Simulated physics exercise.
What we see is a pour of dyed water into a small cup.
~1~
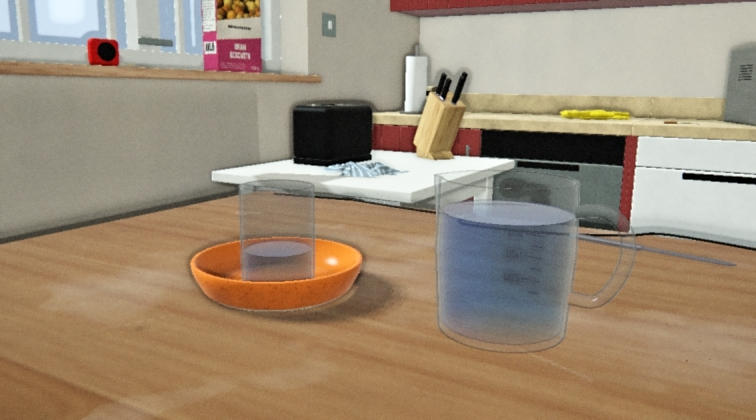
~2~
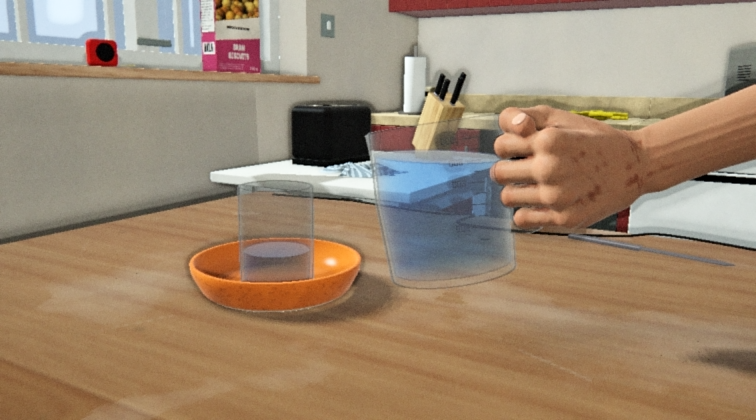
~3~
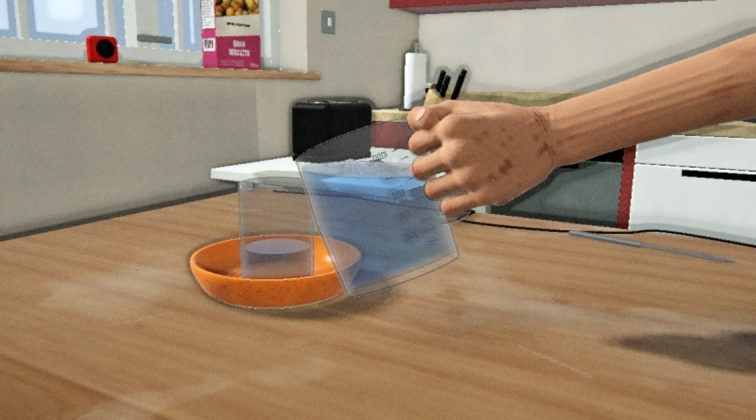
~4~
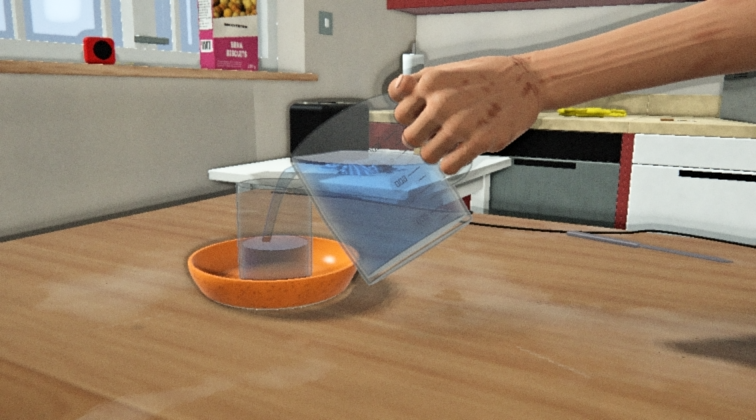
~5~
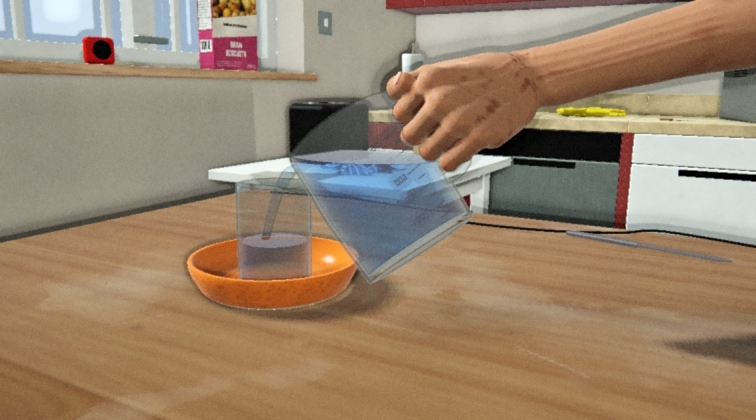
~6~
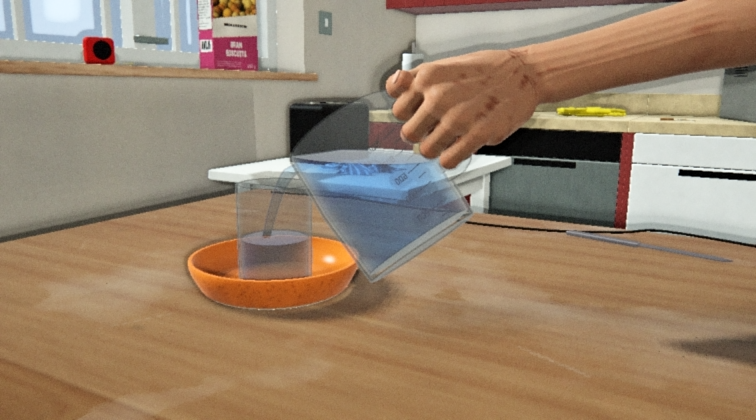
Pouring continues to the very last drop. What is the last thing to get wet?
Seems to me it will brim over past the saucer.
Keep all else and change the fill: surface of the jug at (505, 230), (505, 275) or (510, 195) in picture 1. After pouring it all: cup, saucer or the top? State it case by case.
One after the other: Floods the top, saucer too, over both.
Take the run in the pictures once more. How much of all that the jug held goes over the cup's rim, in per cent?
That's around 75 percent.
Shortly, the cup is full to the brim; the saucer is wet, with room to spare.
Then, the cup is full to the brim; the saucer is full and running over.
At the finish, the cup is full to the brim; the saucer is full and running over.
